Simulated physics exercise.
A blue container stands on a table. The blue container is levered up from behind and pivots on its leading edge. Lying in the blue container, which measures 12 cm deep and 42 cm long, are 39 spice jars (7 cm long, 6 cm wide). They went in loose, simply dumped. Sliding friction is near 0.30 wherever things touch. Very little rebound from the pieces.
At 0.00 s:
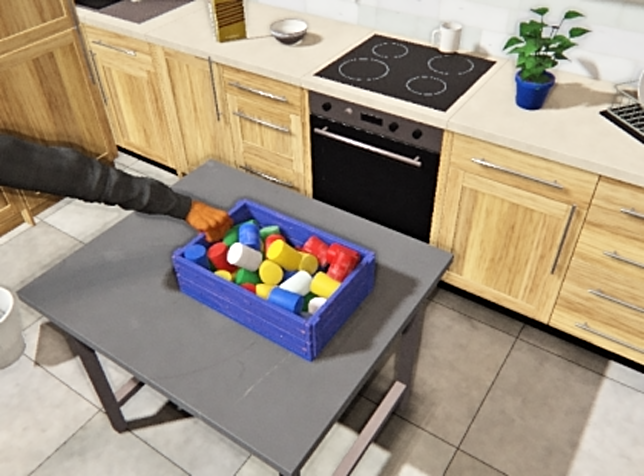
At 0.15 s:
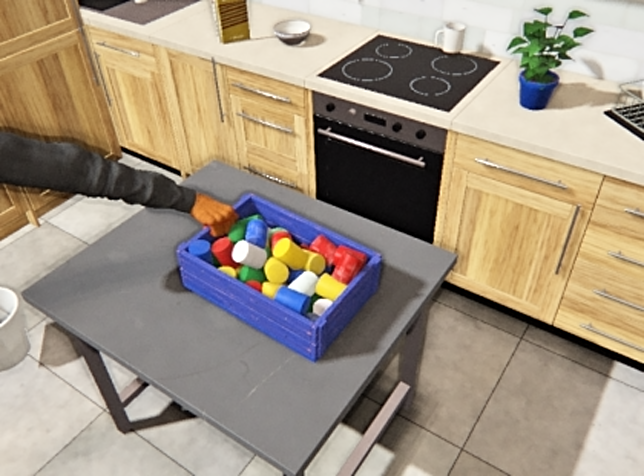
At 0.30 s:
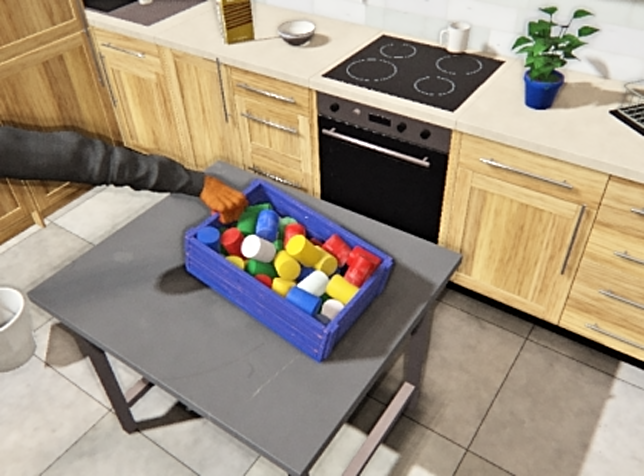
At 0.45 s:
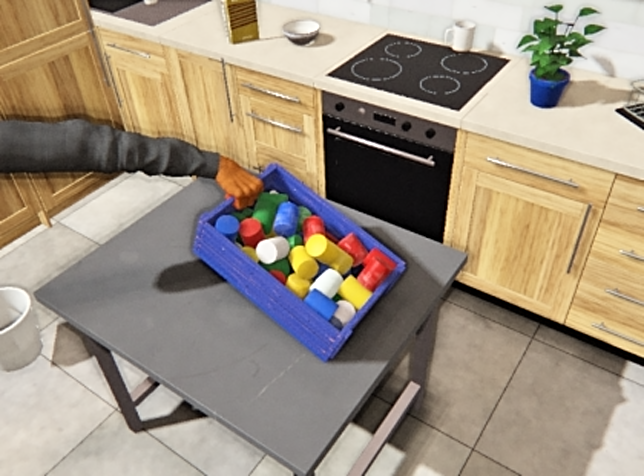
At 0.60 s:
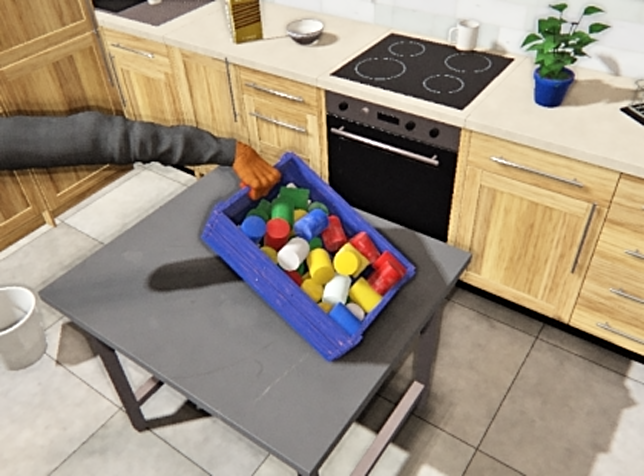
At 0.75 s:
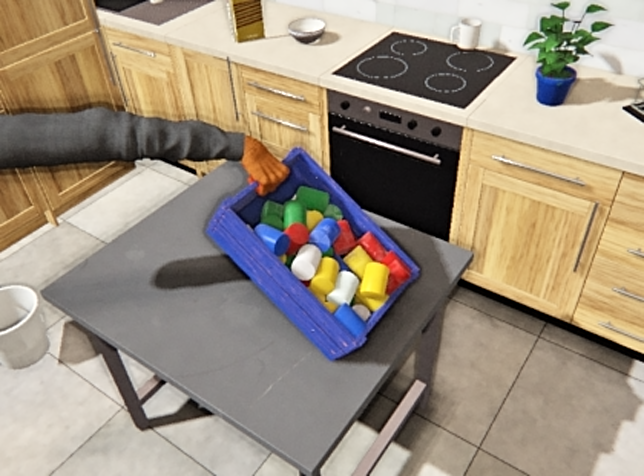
At first, a blue container full of loose, colourful cylindrical pieces sits flat on a grey table in a kitchen, a hand at its far left corner. The hand then raises that end, tilting the container steadily more steeply towards the right as the pieces shift and tumble inside it.
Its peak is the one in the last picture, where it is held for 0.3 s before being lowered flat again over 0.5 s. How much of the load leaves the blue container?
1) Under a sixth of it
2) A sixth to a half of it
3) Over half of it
Under a sixth of it.
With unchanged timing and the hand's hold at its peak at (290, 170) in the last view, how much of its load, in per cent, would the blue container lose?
Blue container: 10 %.
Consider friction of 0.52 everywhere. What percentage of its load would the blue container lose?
In that case the blue container sheds 10 per cent of its load.
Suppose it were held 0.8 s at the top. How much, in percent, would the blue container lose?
Blue container: 10%.
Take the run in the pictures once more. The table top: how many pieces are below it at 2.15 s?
Around 1, roughly.
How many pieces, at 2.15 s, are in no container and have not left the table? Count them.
Count of pieces: About 0.
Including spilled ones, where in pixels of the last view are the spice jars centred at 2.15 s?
I'd put the middle close to (310, 283).
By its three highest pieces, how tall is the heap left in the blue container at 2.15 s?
15 cm, more or less.
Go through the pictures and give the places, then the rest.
In the first picture (places track the rim corner closest to us here), blue container (306, 322); tipped 0°; all still inside.
In the second picture, blue container (313, 324); tipped 4°.
In the third picture, blue container (325, 329); tipped 12°.
In the fourth picture, blue container (339, 334); tipped 23°.
In the fifth picture, blue container (350, 339); tipped 31°.
In the sixth picture, blue container (354, 340); tipped 35°; all still inside.
After 0.97 s, tilt 35°; the blue container is down by 1 of 39.
After 1.25 s, tilt 23°; the blue container is down by 1 of 39.
After 1.65 s, tilt 0°; the blue container is down by 1 of 39.
Outcome (at 2.15 s), the blue container is down by 1 of 39. Asked share, 1 of 39, 3 per cent.
